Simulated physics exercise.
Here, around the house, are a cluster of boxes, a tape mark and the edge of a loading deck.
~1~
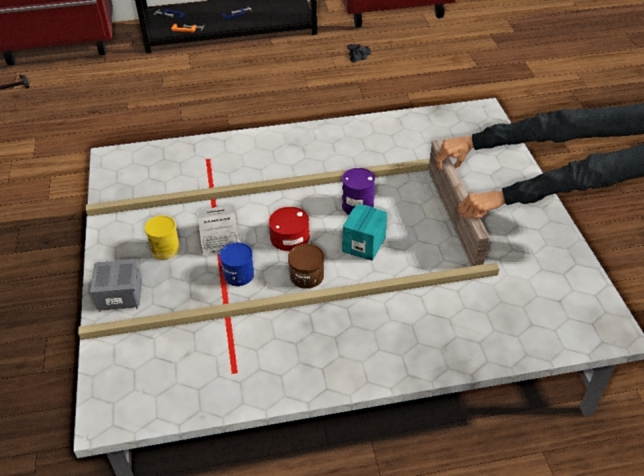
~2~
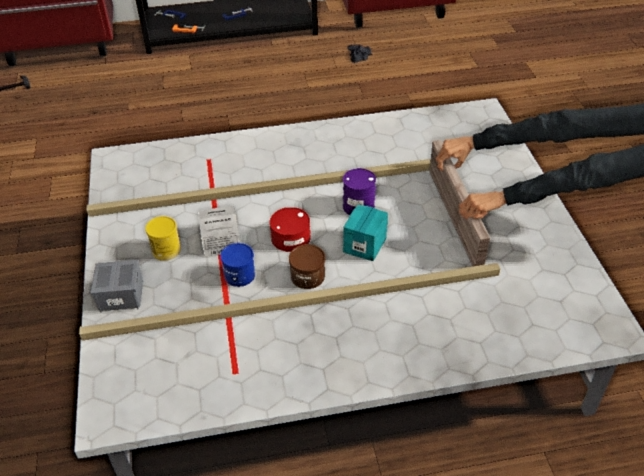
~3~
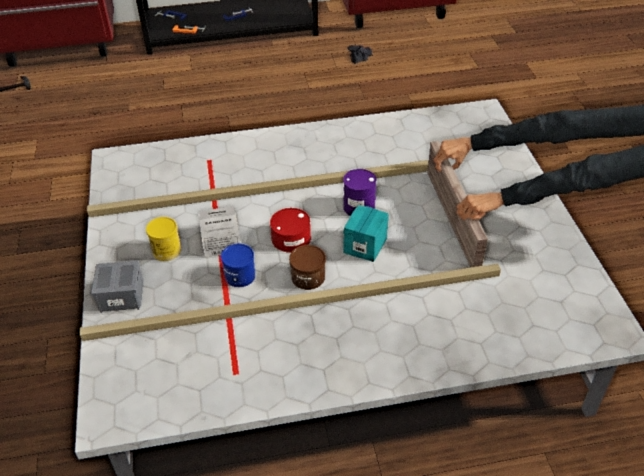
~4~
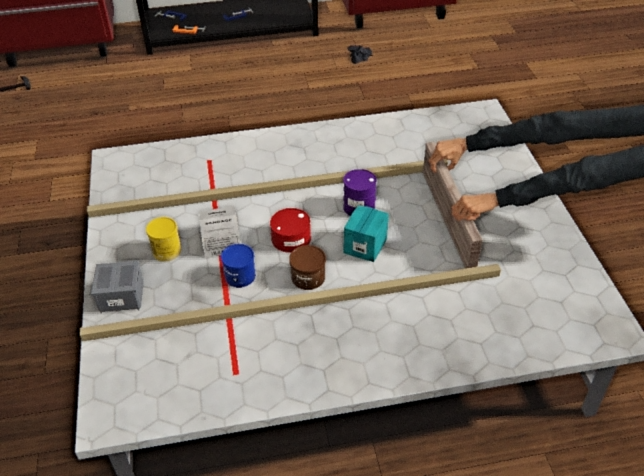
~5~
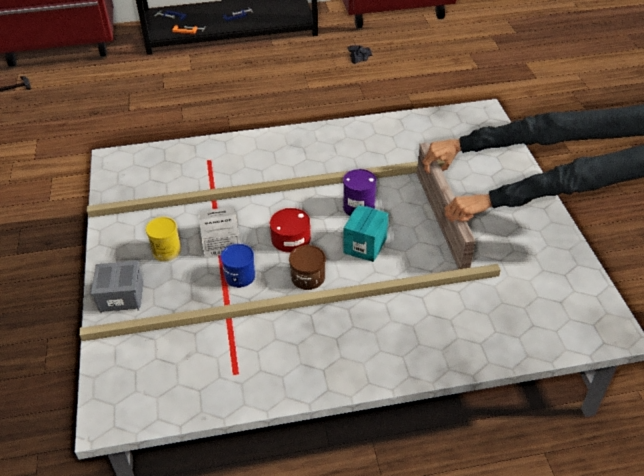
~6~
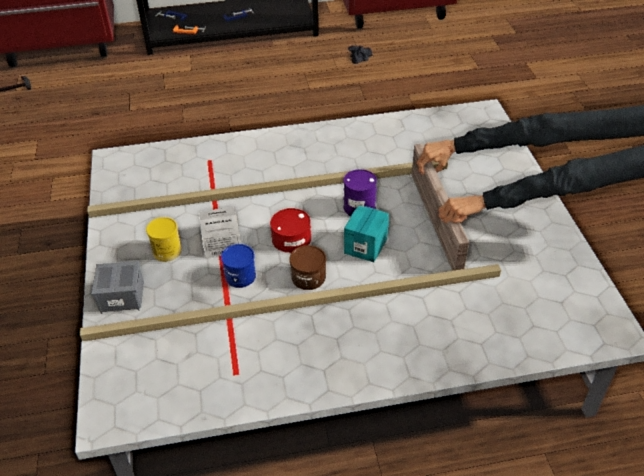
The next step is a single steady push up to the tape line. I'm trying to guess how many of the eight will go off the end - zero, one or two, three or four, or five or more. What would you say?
In the end, the drop-off count sits at nought.
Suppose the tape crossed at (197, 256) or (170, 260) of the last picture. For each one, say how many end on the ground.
Respectively 0 and 2.
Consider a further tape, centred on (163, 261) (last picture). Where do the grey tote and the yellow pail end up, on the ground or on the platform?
Per object: Grey tote goes; yellow pail goes.
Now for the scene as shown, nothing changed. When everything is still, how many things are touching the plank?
3 are in contact with it.
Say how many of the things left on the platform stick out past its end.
0 overhanging.
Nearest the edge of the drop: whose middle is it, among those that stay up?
Answer: The yellow pail.
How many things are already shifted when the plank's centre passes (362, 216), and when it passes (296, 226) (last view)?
Well, it's 2 at the first one and 5 at the second.
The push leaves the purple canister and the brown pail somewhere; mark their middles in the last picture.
The purple canister ends up near (199, 209), and the brown pail near (208, 292).
Soon after, none off yet; grey tote at rest near (119, 287); yellow pail at rest near (164, 240); white box at rest near (220, 232).
Then, none off yet; grey tote at rest near (119, 287); yellow pail moved about its own width near (146, 241); white box moved about its own width near (182, 235).
At rest, the number that fall off is zero.
